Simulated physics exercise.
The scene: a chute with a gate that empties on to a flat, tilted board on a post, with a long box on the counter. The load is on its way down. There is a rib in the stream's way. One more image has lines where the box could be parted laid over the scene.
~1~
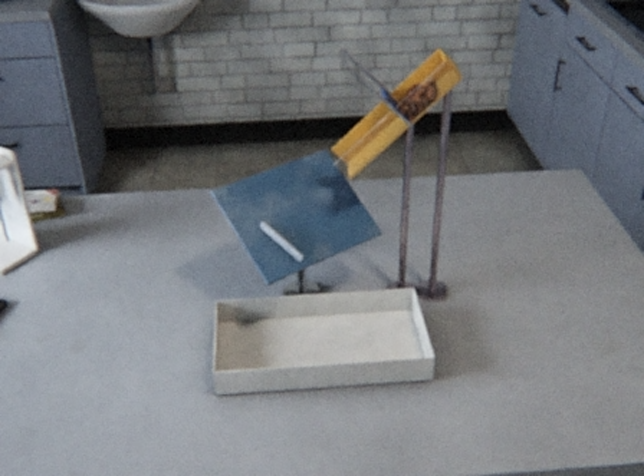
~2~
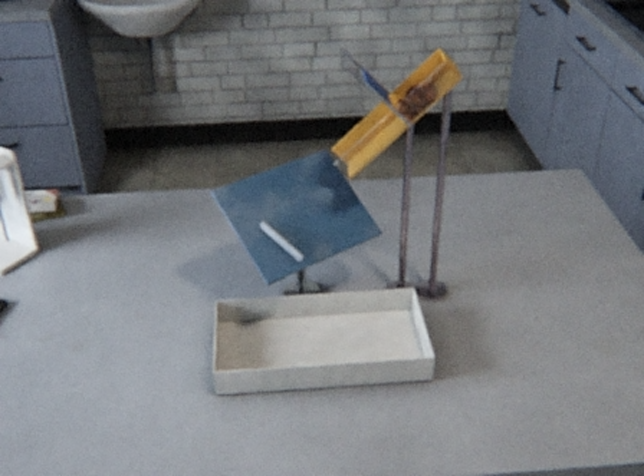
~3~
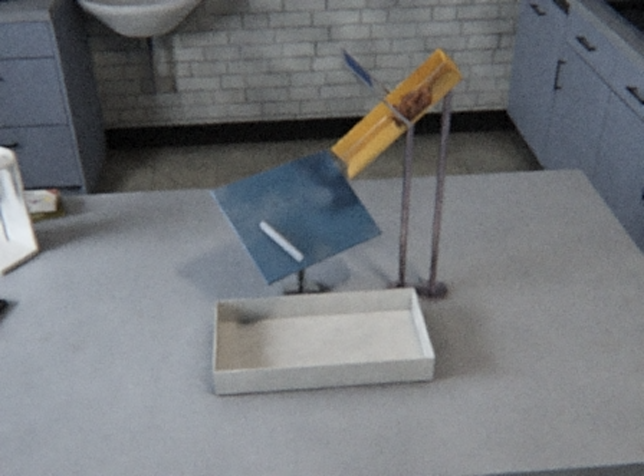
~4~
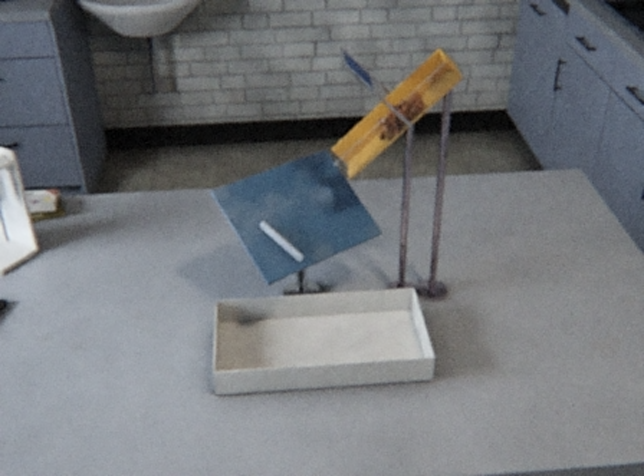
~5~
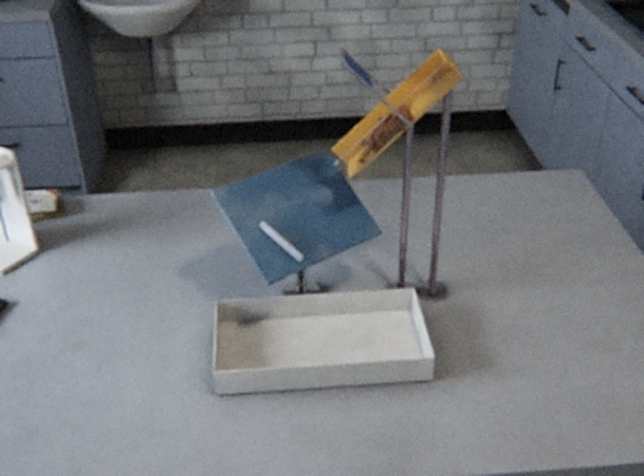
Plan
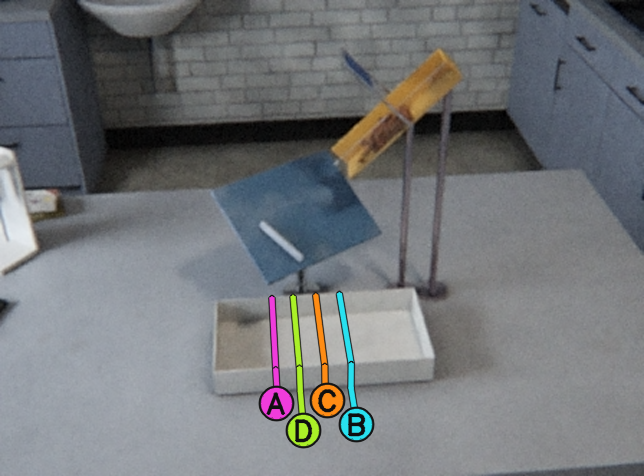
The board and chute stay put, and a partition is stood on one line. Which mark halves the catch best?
Take B.
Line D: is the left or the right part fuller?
Right.
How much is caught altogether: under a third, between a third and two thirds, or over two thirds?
It is over two thirds.
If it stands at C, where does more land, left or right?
The right side.
On the marked copy, line A crosses the front rim at (275, 368); line B crosses the front rim at (351, 363); line C crosses the front rim at (324, 365); line D crosses the front rim at (299, 366).
With A, of what is caught, a stray few on the left of the divider, nearly all on the right.
With B, of what is caught, about two thirds on the left of the divider, about a third on the right.
With C, of what is caught, a small part on the left of the divider, nearly all on the right.
With D, of what is caught, a stray few on the left of the divider, nearly all on the right.
